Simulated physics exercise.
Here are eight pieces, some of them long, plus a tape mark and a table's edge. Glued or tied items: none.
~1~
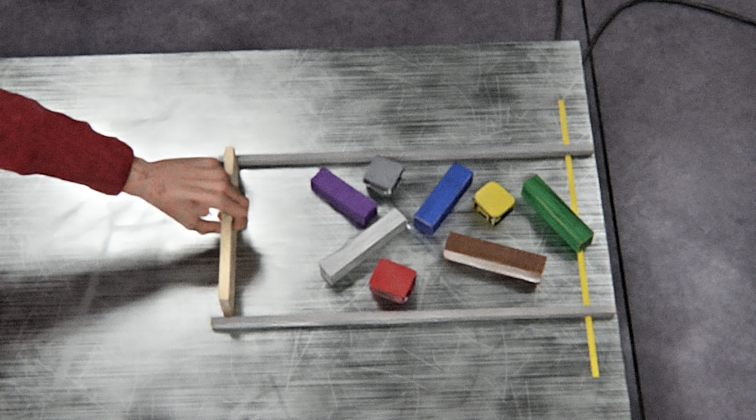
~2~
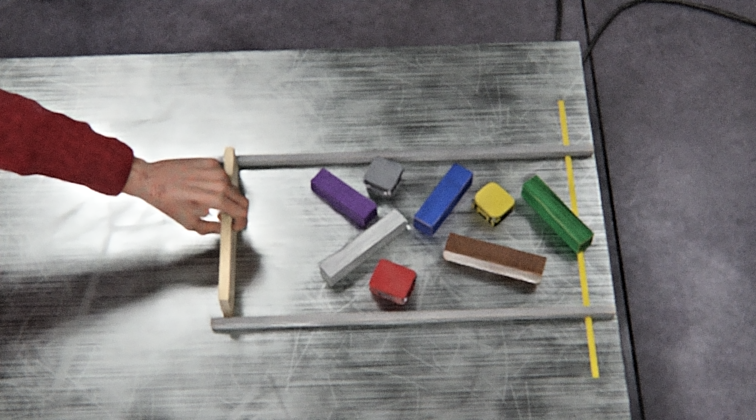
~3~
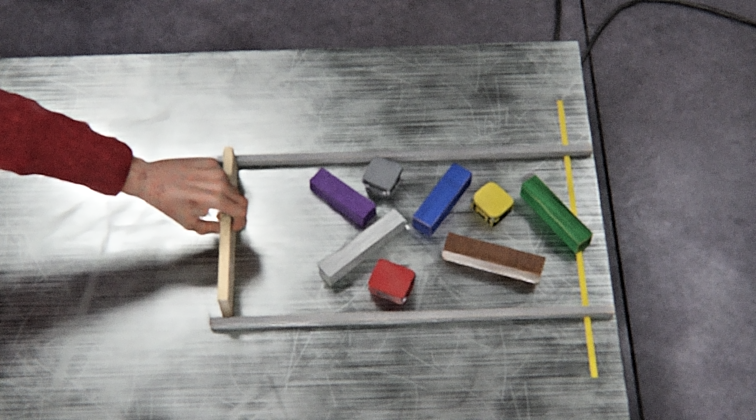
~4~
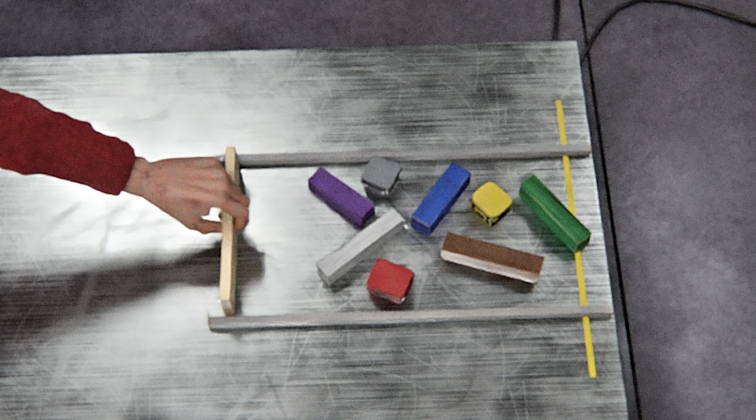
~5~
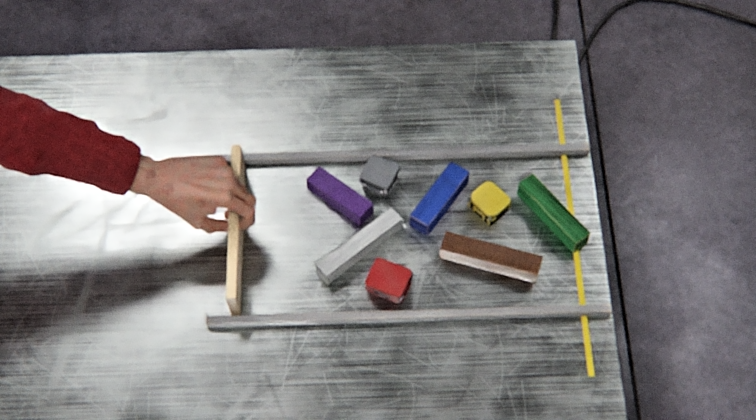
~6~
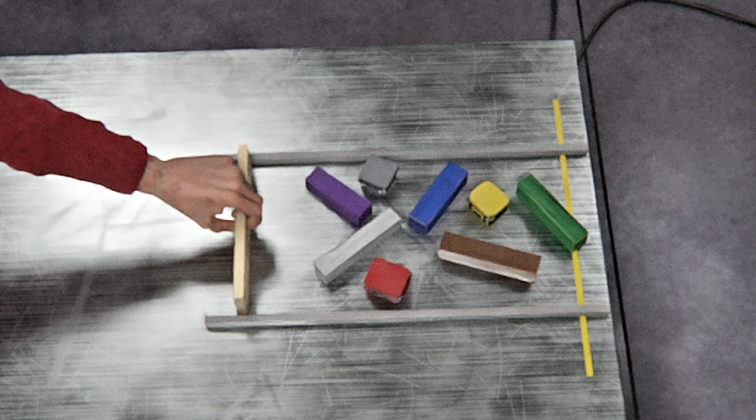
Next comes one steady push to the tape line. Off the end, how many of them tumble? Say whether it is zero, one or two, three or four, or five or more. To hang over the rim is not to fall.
I would say five or more.
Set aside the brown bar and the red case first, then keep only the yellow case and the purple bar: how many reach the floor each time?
The answer is 4 and then 3.
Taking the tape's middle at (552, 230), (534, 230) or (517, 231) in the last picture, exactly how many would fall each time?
The counts: 4, 3 and 1.
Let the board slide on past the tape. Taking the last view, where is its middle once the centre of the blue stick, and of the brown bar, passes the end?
Approx. (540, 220) / approx. (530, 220) for the other.
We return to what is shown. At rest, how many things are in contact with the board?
The count comes out at 2.
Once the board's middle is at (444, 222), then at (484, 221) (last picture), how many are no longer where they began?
8 at one spot and 8 at the other.
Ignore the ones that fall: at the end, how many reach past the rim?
I count 1 overhanging.
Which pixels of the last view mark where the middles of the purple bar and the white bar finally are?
The purple bar at (578, 183), the white bar at (598, 239).
Early on, none off yet; green stick at rest near (552, 213); yellow case at rest near (488, 203); brown bar at rest near (489, 257).
A while later, none off yet; green stick at rest near (553, 212); yellow case travelled about its own width near (521, 209); brown bar travelled a little near (516, 264).
Further along, one off so far; green stick leaning well over near (625, 231); yellow case travelled well along near (597, 226); brown bar travelled about its own width near (598, 273).
Finally, the number that fall off is five or more; lost, grey case, red case, blue stick, brown bar, yellow case and green stick.
